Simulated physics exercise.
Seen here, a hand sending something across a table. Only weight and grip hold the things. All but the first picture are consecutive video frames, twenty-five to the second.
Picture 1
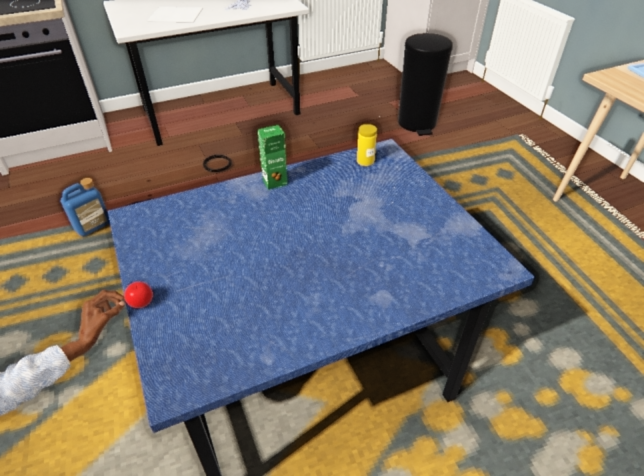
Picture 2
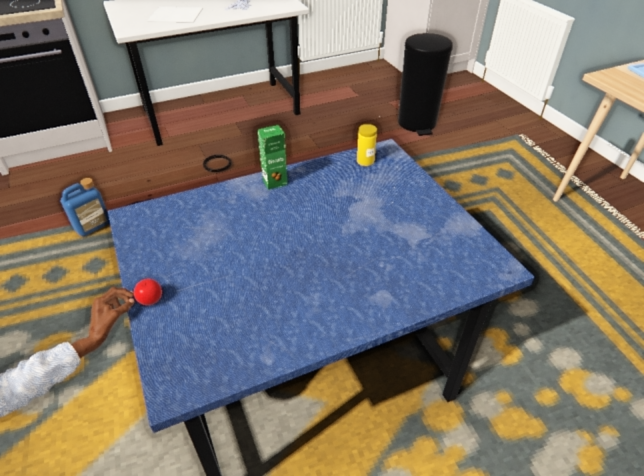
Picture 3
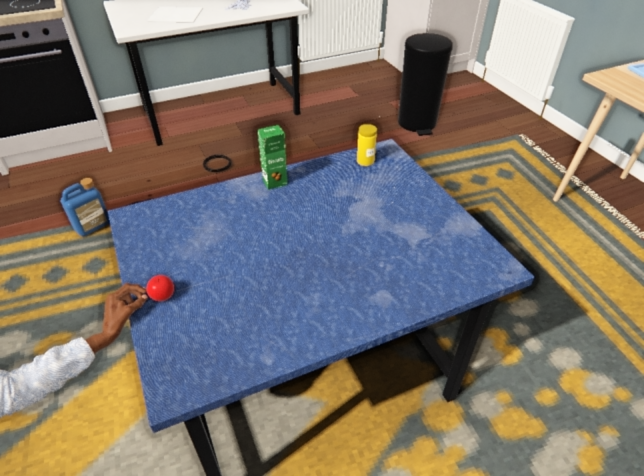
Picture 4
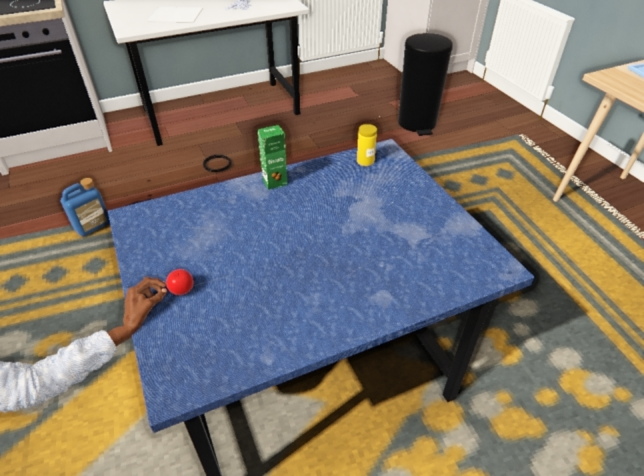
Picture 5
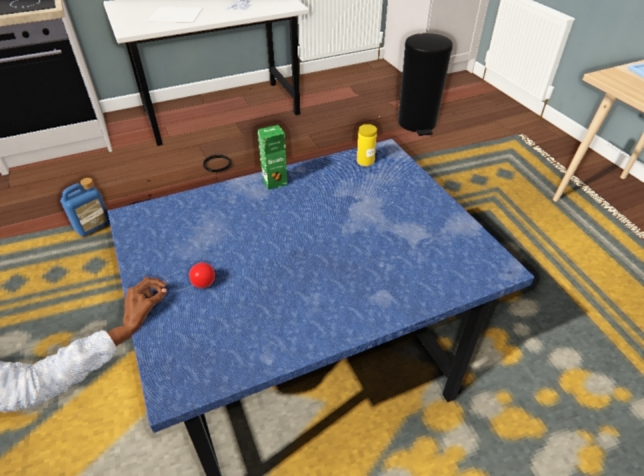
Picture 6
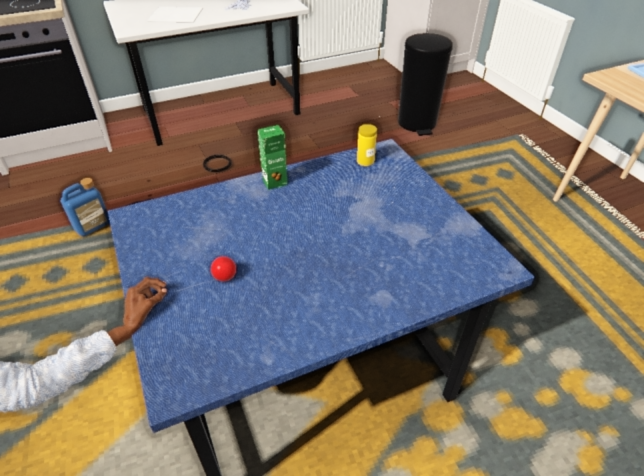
A red apple rolls rightward and slightly away across a blue table, pushed from the left edge by a hand in a white sleeve, which then lets it go and stays still. A green carton and a yellow container stand along the table's far edge, with a blue jug on the floor at left. The fixed, raised view shows a room with a patterned rug, black bin and oven.
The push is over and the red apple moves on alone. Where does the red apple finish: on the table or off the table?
The red apple goes over the edge.
Then, 0.40 s after the last picture, red apple rolled well along near (395, 217).
Then, 0.80 s after the last picture, red apple now off the table.
By the end, off the table, red apple.
